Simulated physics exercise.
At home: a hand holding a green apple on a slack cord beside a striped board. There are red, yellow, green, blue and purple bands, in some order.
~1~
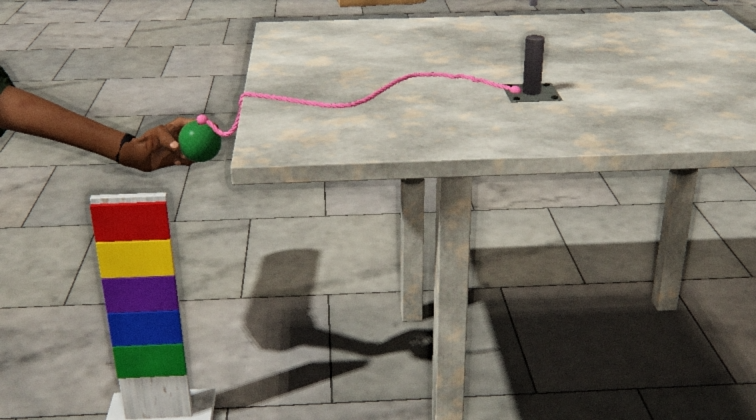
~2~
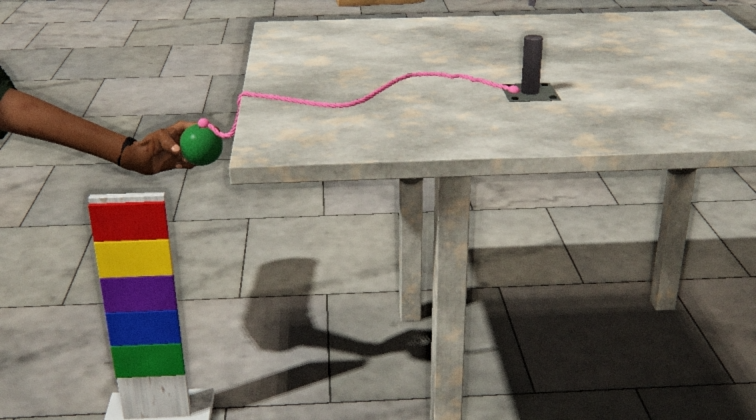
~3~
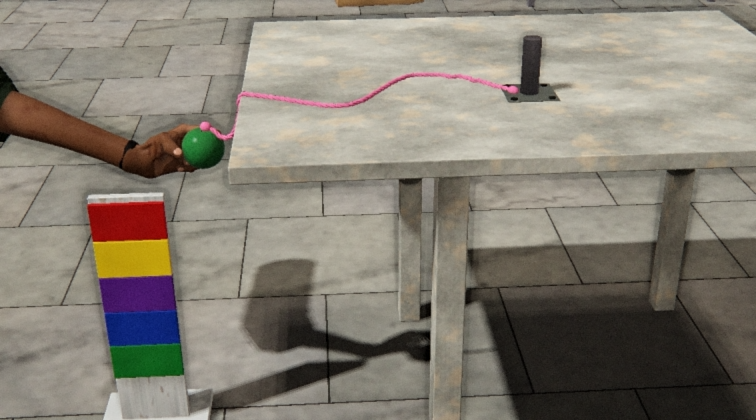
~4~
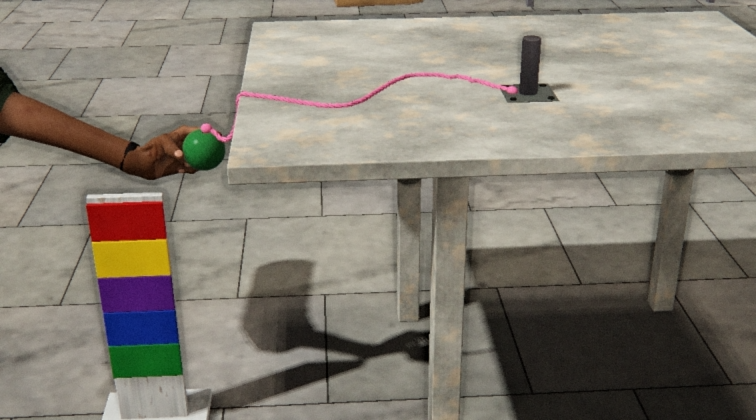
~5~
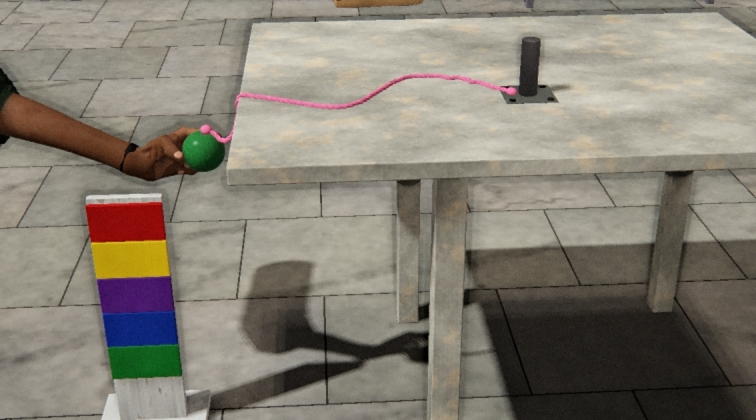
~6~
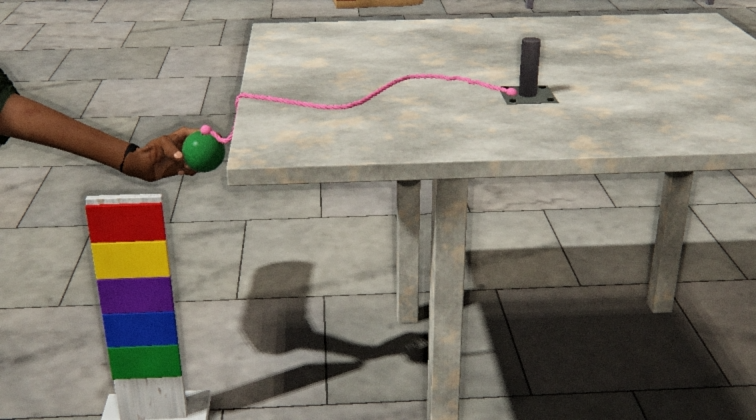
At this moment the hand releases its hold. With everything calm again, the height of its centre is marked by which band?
By the yellow band.
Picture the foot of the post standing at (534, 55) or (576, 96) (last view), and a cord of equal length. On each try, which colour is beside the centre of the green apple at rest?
Result per try, in order: Red / red.
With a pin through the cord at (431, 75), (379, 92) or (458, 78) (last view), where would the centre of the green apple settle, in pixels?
In order: (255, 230), then (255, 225), then (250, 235).
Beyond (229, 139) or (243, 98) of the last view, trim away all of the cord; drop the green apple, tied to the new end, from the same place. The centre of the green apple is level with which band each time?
Taking them in turn, you'd get red, then above them all.
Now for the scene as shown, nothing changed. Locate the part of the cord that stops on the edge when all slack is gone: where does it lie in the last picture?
The point at (308, 105).
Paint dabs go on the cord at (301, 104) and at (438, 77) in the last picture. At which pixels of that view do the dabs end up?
The first settles around (240, 102), the second around (415, 93).
A little later, apple near (231, 236); level with red.
Next, apple near (278, 244); level with yellow.
Later still, apple near (261, 251); level with yellow.
When it is over, apple near (244, 252); level with yellow. Its centre hangs level with the yellow band.
